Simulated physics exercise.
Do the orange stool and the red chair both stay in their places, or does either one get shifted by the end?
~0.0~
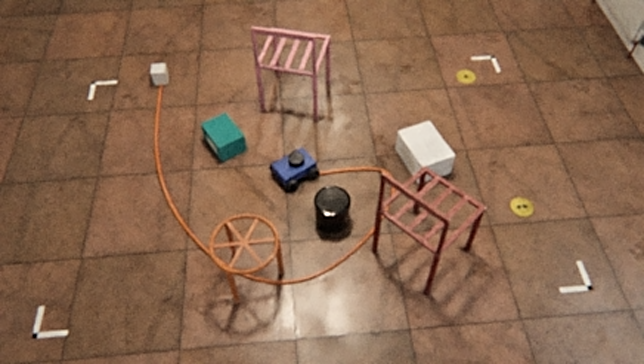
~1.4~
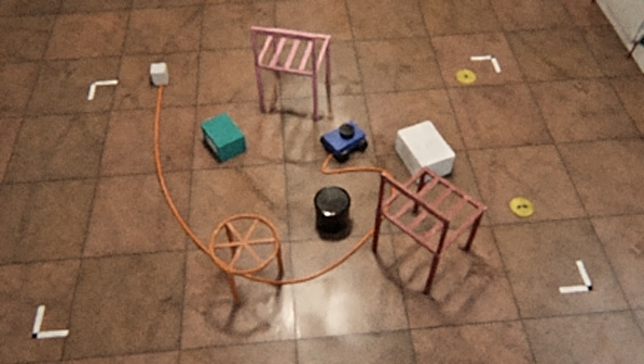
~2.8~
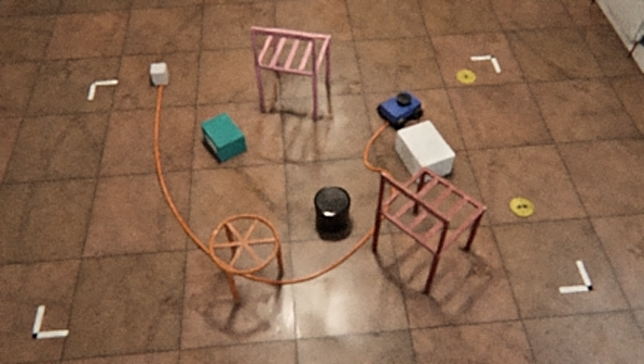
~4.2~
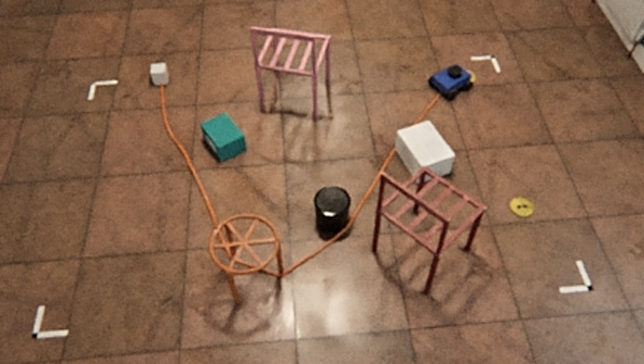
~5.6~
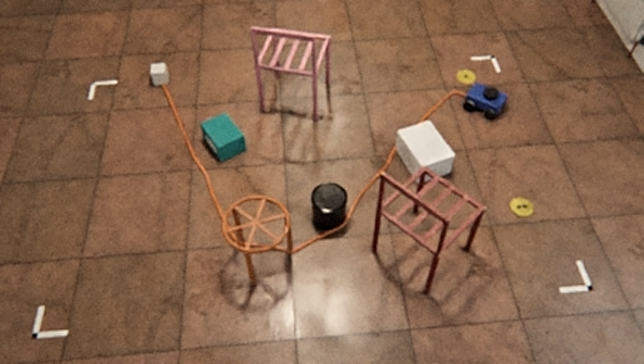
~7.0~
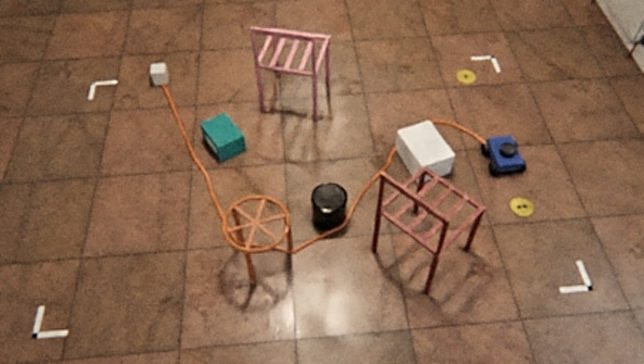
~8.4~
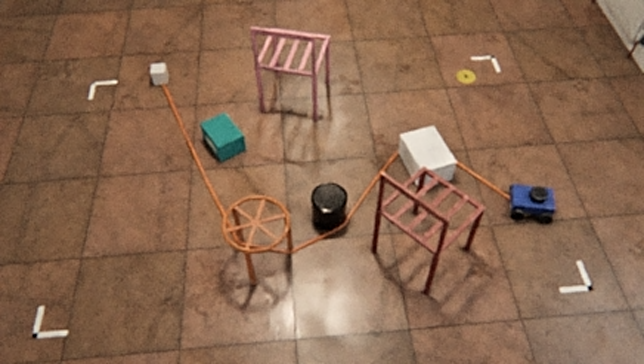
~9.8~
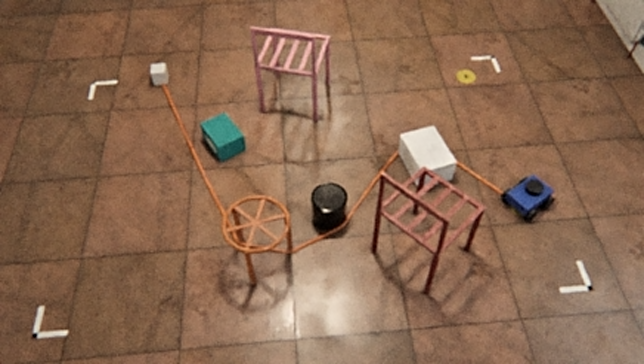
The orange stool gets shifted a little to the right and up, while the red chair stays put.
